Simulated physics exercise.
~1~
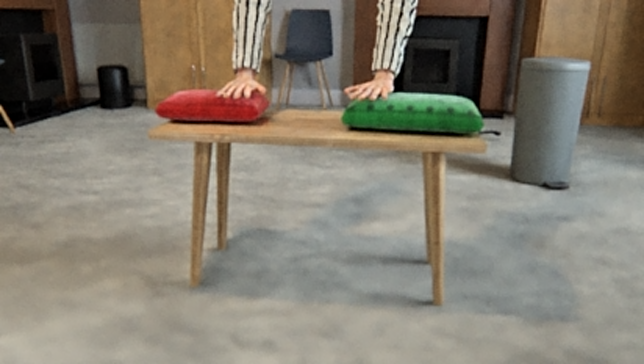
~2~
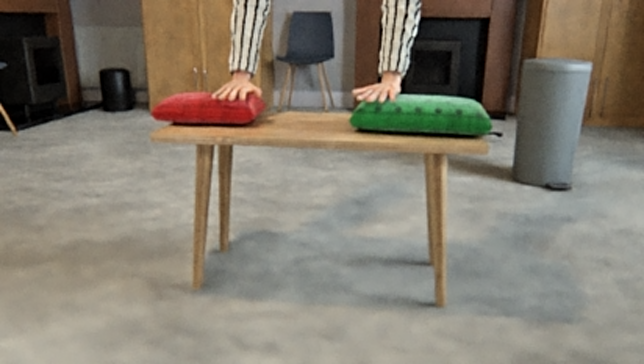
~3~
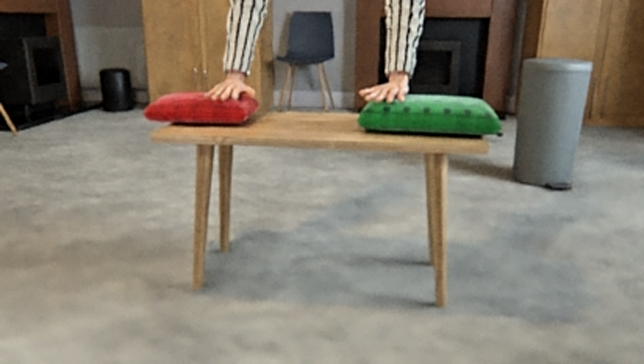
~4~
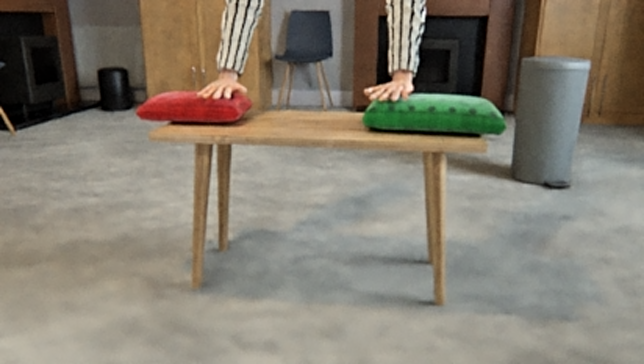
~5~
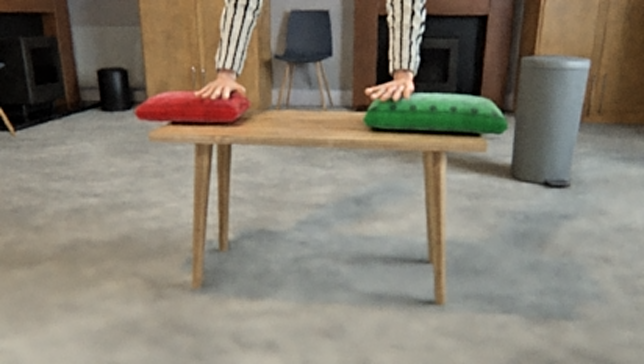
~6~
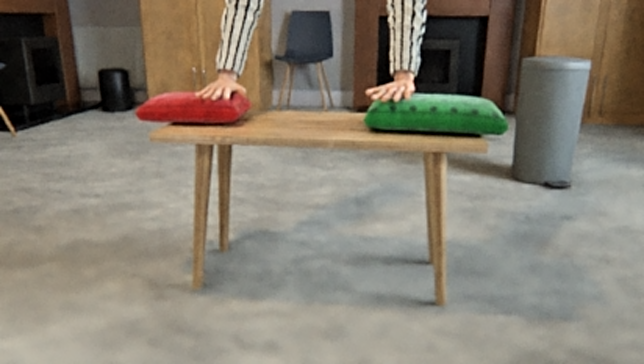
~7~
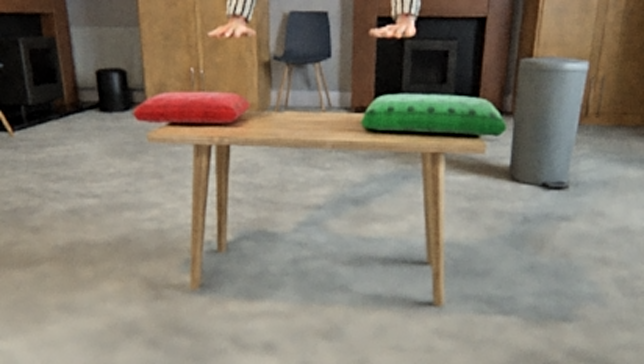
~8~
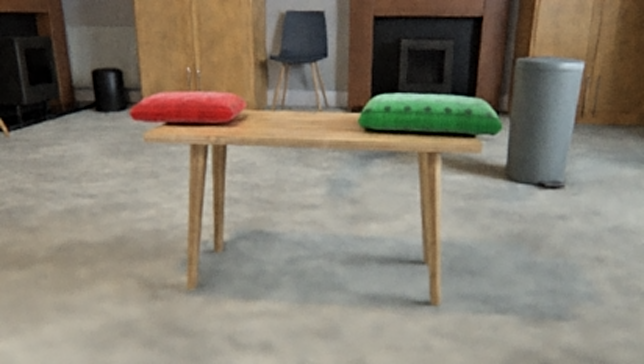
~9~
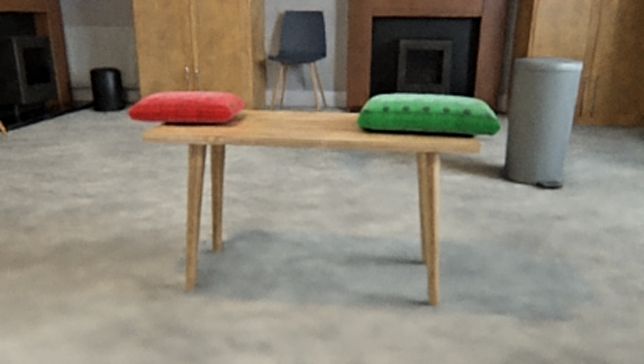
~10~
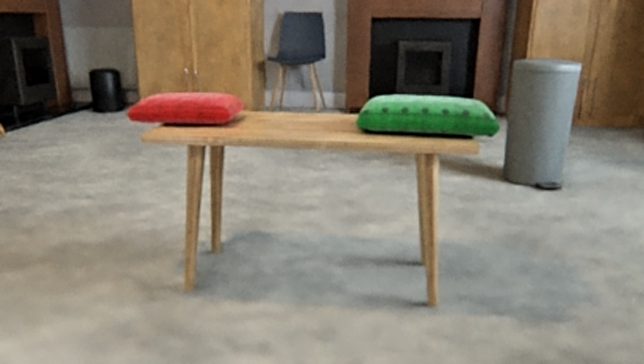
In a room with a grey floor, a low wooden table is seen from the front at about table height, with a dark chair, cabinets and a fireplace behind it and a grey bin to the right. A red cushion-like sack lies toward the left of the tabletop and a green pillow toward the right, each under a hand in a striped sleeve. The hands slide the two slightly farther apart, toward opposite ends, then pause. They lift away and leave the view, while the view sways slightly. The red sack and green pillow both stay resting on the table.
